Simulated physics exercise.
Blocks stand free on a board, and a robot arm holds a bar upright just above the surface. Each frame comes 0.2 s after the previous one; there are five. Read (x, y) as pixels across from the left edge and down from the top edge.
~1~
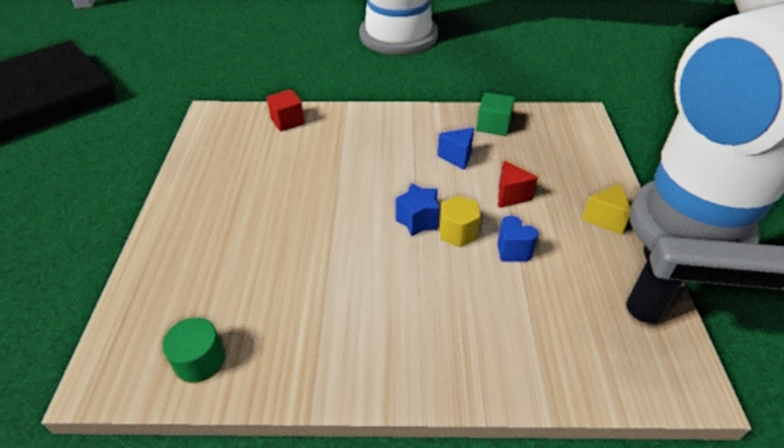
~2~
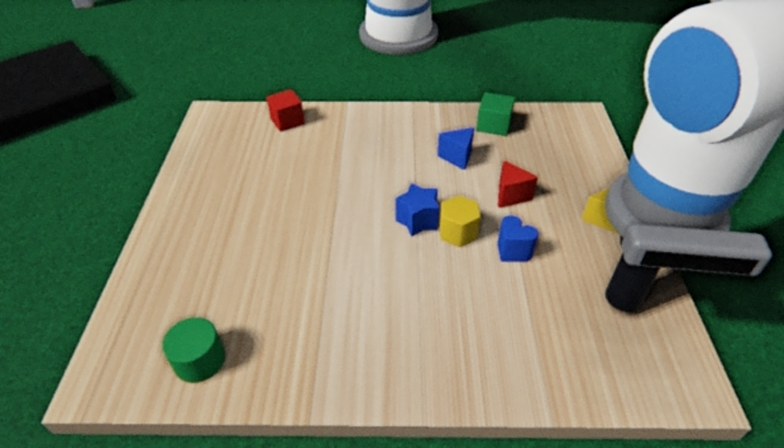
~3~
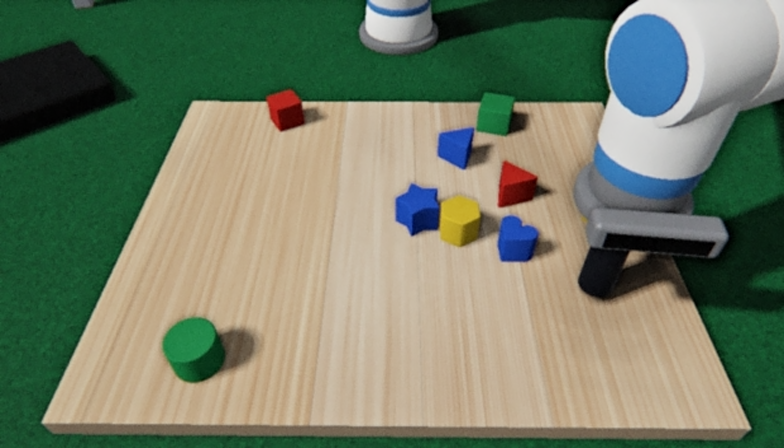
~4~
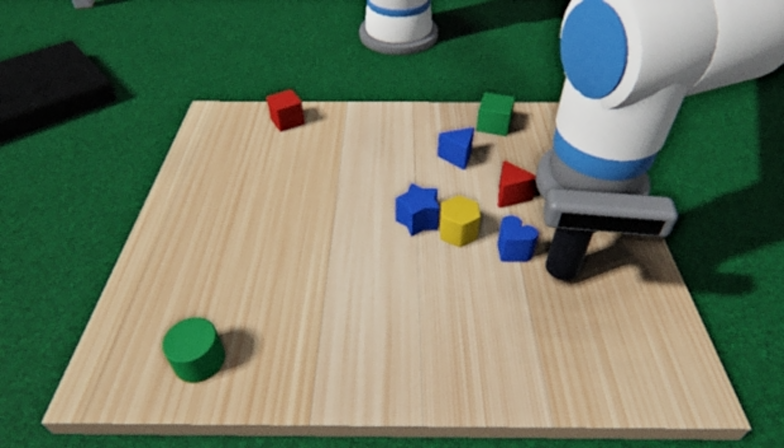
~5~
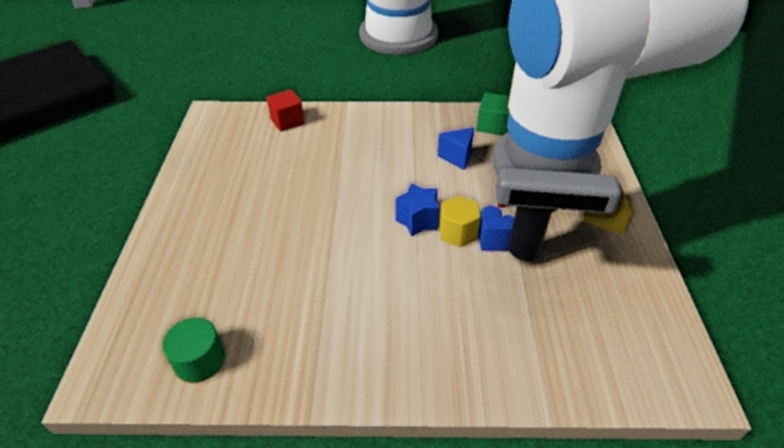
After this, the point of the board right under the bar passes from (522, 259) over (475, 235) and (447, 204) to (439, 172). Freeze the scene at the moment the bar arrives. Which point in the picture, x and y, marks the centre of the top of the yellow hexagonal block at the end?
Its top face will be centred at roughly (416, 183).
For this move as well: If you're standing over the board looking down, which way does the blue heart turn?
Clockwise.
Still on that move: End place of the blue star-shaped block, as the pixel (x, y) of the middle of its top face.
Around pixel (383, 194).
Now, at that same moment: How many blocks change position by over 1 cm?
Count: 3 or more.
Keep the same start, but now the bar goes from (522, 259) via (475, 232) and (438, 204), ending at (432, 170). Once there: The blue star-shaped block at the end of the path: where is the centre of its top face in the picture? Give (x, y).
At pixel (372, 193).
On the path given first. One third of the way, bar (477, 225); blue star-shaped block (408, 197), turned 20° clockwise; yellow hexagonal block (444, 203), turned 25° anticlockwise; blue heart (483, 192).
Two thirds of the way, bar (448, 193); blue star-shaped block (384, 194), turned 20° anticlockwise; yellow hexagonal block (417, 183), turned 70° anticlockwise; blue heart (478, 177), turned 65° clockwise.
At the end, bar (440, 162); blue star-shaped block (383, 194), turned 20° anticlockwise; blue three-sided block unmoved; yellow hexagonal block (416, 183), turned 70° anticlockwise; blue heart (478, 177), turned 70° clockwise.
